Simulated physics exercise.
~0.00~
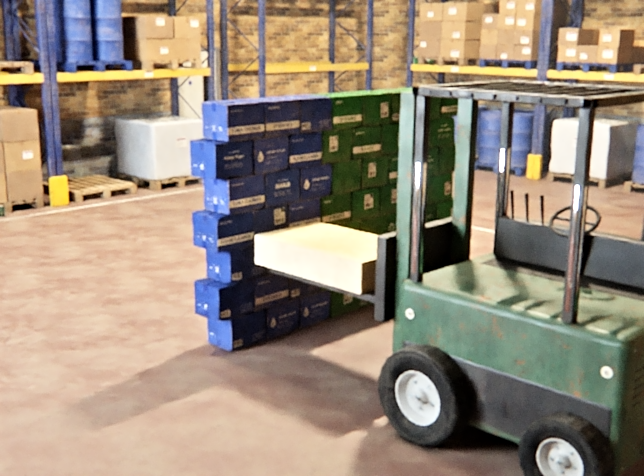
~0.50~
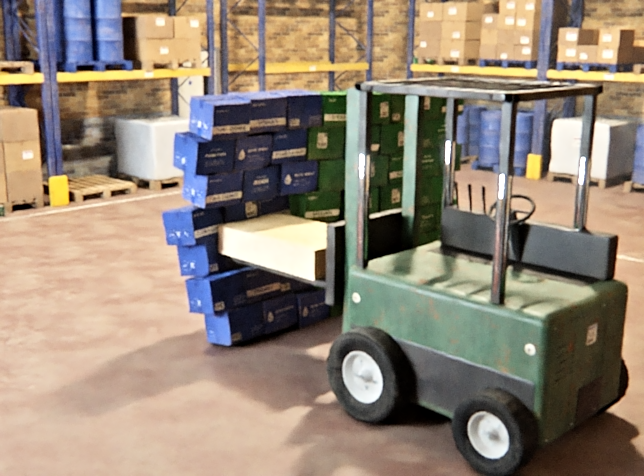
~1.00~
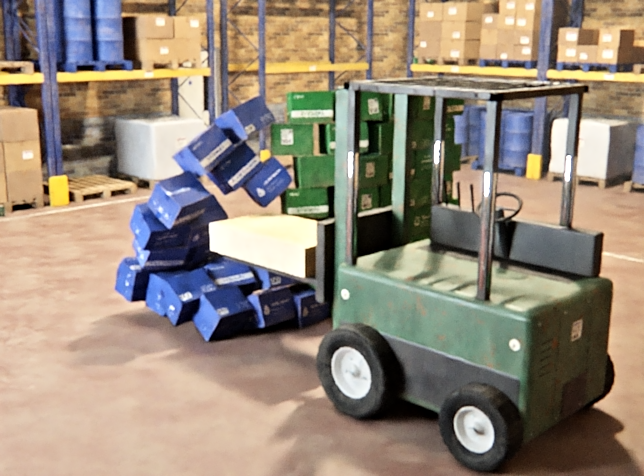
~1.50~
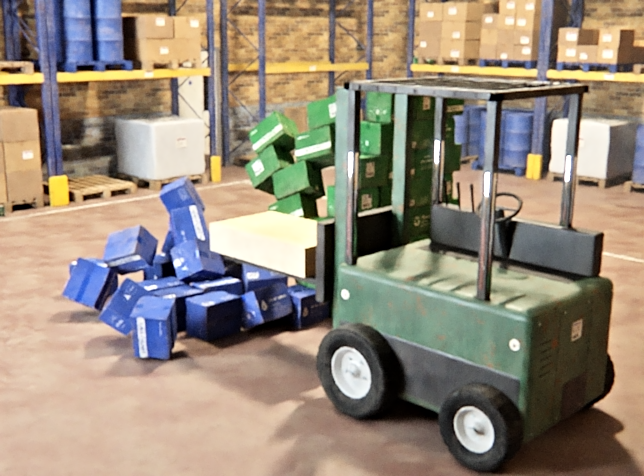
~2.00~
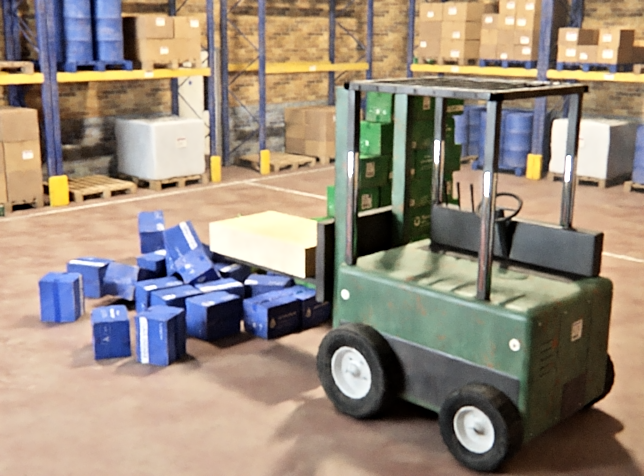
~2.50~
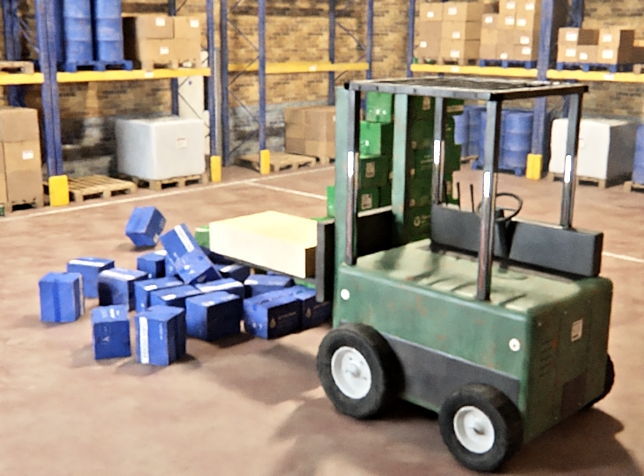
In a warehouse, a forklift pushes its load into stacked boxes, toppling mostly the blue ones.
